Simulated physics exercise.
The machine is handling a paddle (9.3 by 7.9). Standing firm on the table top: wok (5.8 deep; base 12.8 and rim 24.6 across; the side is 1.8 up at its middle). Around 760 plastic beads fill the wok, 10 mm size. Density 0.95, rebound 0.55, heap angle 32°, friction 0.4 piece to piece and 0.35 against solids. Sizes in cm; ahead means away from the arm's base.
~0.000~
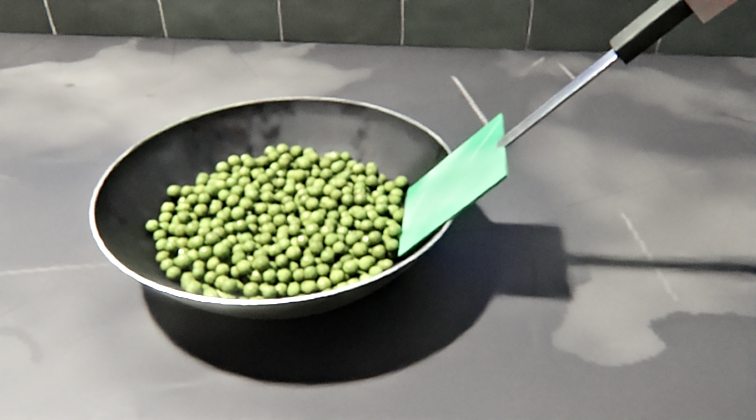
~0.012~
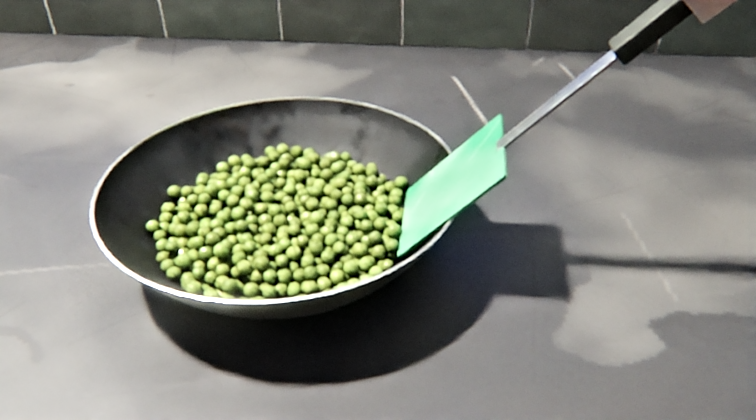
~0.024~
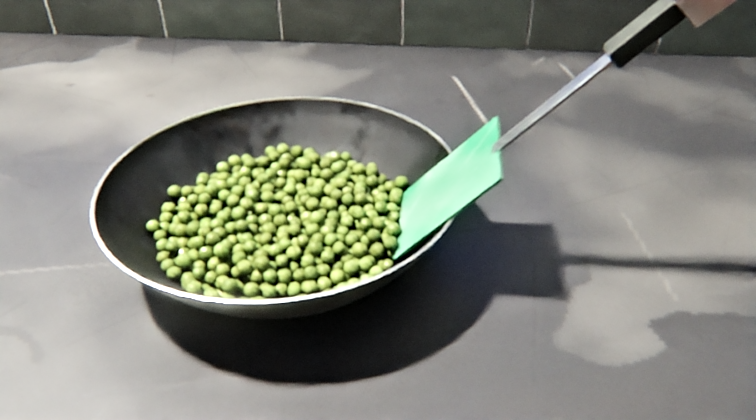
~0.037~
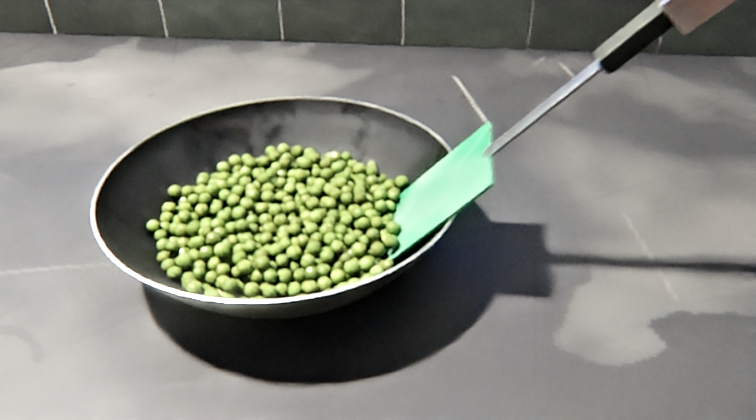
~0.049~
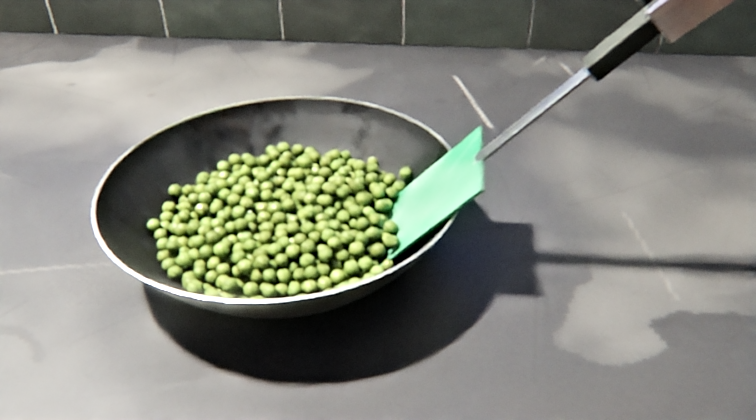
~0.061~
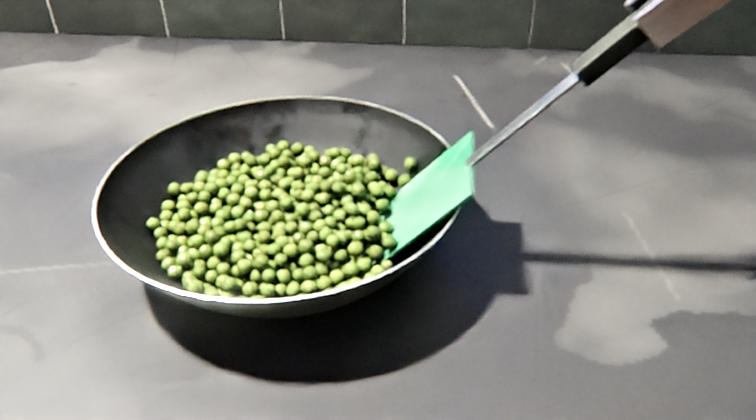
A green paddle, held by a machine at the upper right, slid slightly left and down into the right side of a black wok of green beads, nudging the nearest ones a little.
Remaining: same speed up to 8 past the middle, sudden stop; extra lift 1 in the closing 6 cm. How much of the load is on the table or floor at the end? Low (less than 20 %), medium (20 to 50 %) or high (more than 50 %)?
A low share, less than 20 %, ends on the table or floor.
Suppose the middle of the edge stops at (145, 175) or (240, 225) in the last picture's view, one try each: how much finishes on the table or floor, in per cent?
Some 35 and 0 per cent.
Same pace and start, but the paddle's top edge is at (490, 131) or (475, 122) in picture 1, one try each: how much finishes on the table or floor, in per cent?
About 15 and 15 per cent.
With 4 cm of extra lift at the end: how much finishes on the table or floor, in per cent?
About 20 per cent.
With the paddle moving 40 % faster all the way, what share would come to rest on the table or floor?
It would be near 25 per cent.
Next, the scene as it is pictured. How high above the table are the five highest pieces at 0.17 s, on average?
Some 5 cm.
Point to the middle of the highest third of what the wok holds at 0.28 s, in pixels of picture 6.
Near (213, 189).
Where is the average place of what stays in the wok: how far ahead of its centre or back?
About 3.5 cm ahead.
After 0.17 s, sloping 47°, highest piece 5 above the table; 765 in the wok.
After 0.28 s, sloping 47°, highest piece 6 above the table; 765 in the wok.
After 0.53 s, sloping 47°, highest piece 8 above the table; 690 in the wok, 62 on the table or floor, 13 on the blade or in flight.
After 1.58 s, sloping 47°, highest piece 7 above the table; 689 in the wok, 76 on the table or floor.
In the end, 689 in the wok, 76 on the table or floor. That is 10 % on the table or floor.
